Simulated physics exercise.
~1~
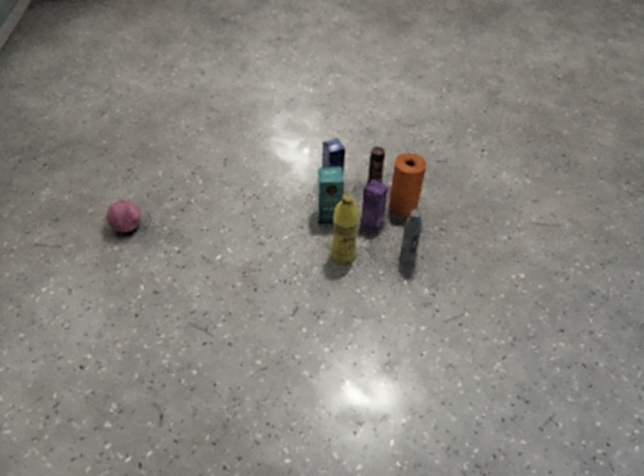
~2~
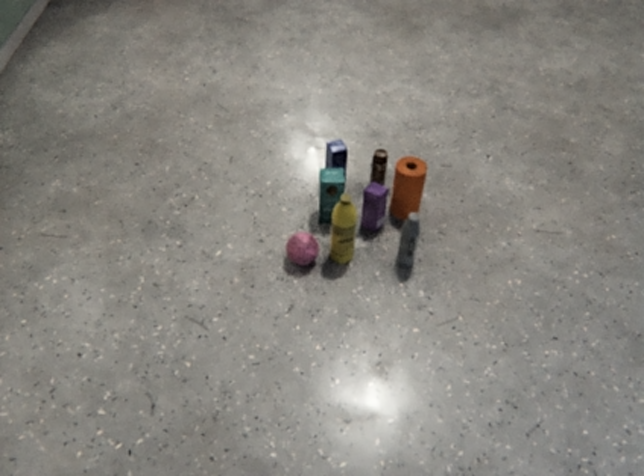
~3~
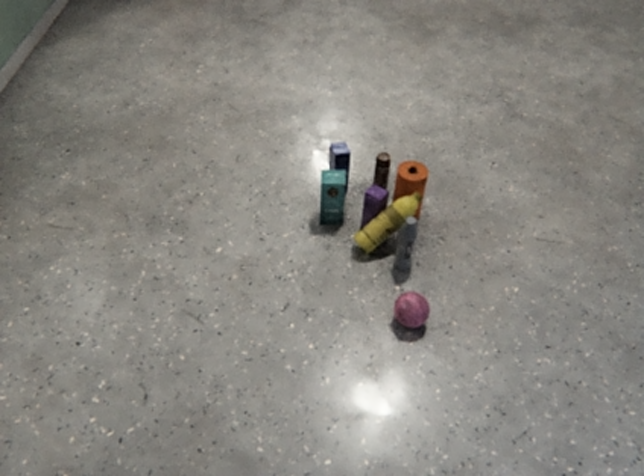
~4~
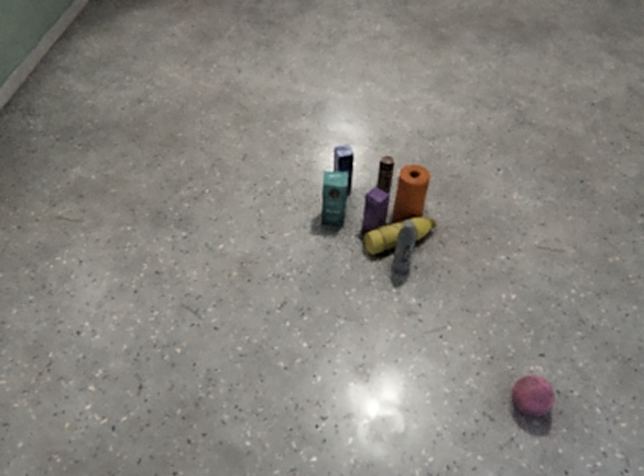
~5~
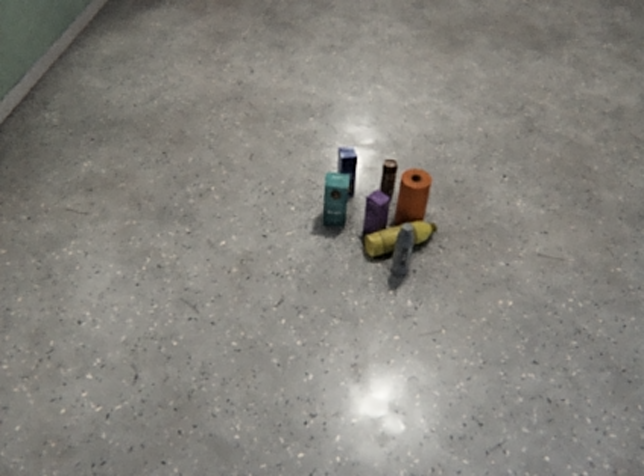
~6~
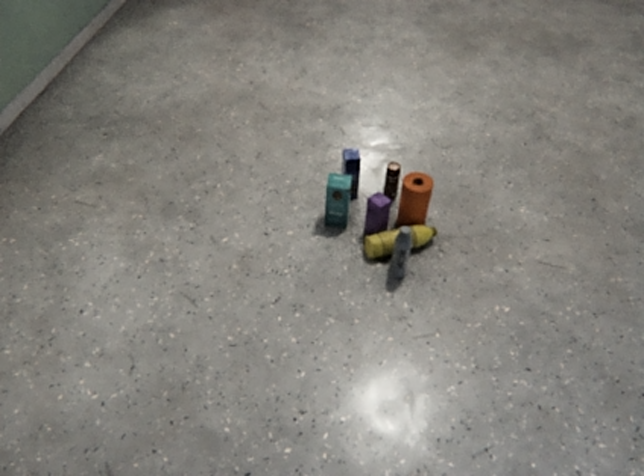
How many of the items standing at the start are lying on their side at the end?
One item ends up lying on its side, the yellow bottle.
The clip shows a pink ball rolling right across a speckled grey floor into a cluster of upright cartons, bottles and other items, knocking over the yellow bottle. The ball rolls on toward the lower right and out of view, leaving the yellow bottle on its side among the standing items.
